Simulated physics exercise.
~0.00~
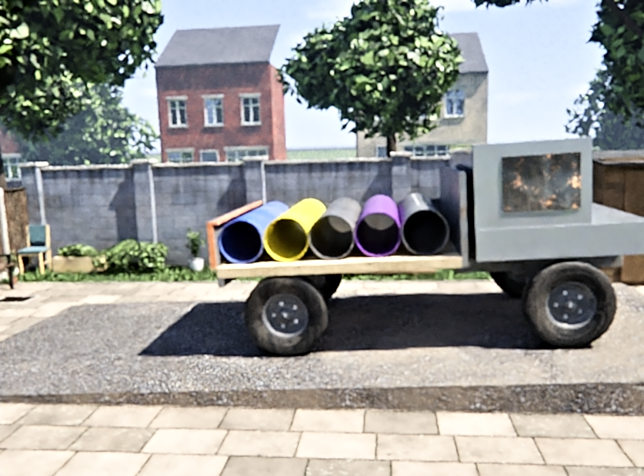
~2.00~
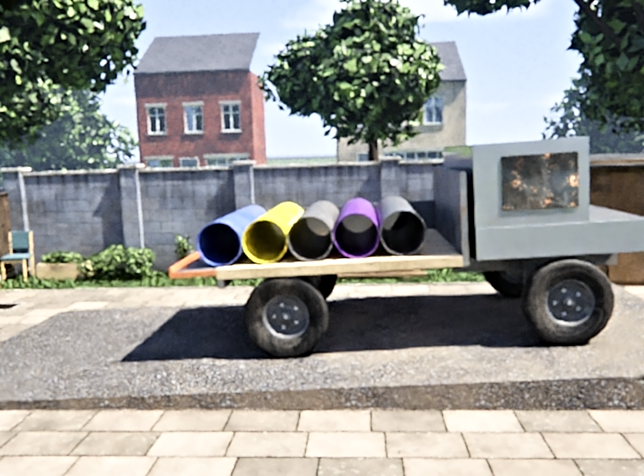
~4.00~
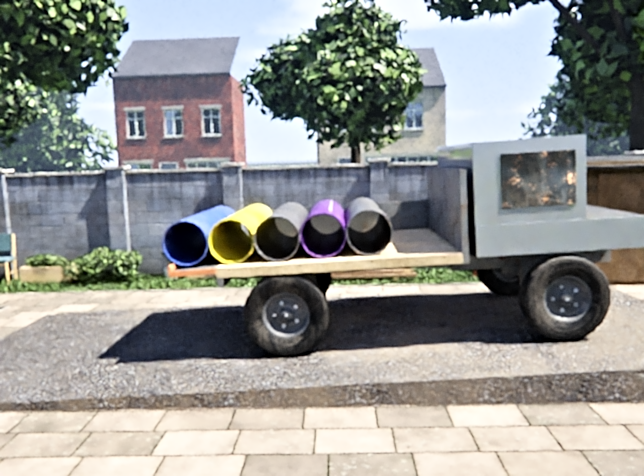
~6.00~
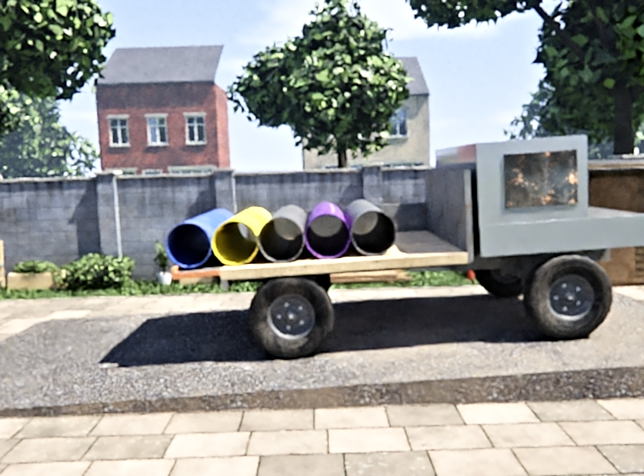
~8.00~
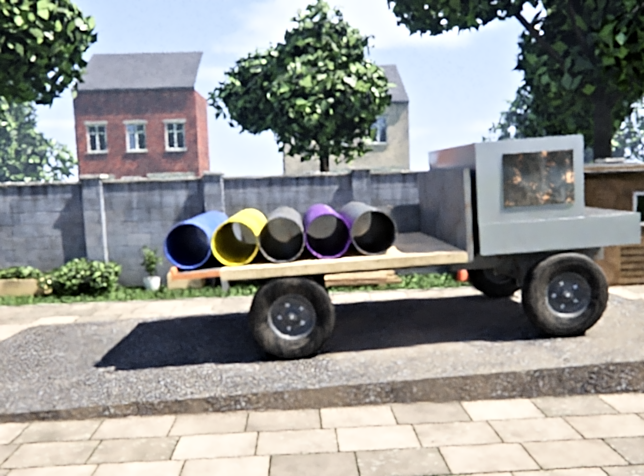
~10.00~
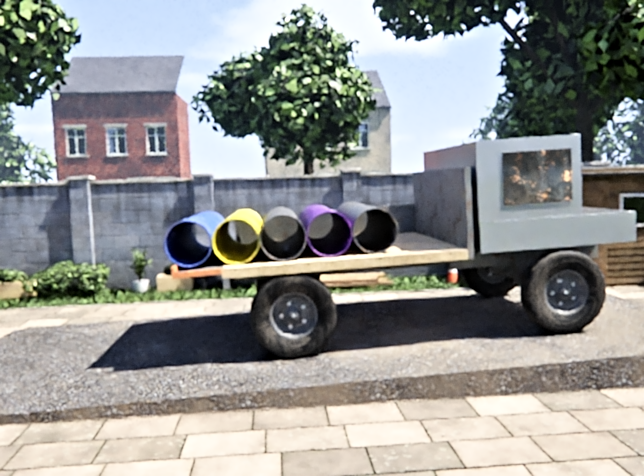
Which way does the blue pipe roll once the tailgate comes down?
The blue pipe rolls to the left, onto the lowered tailgate.
Five plastic pipes on the bed of a grey pick-up rolled left together as the tailgate dropped open, then stopped in a row with the blue one resting on the lowered gate and none falling off.
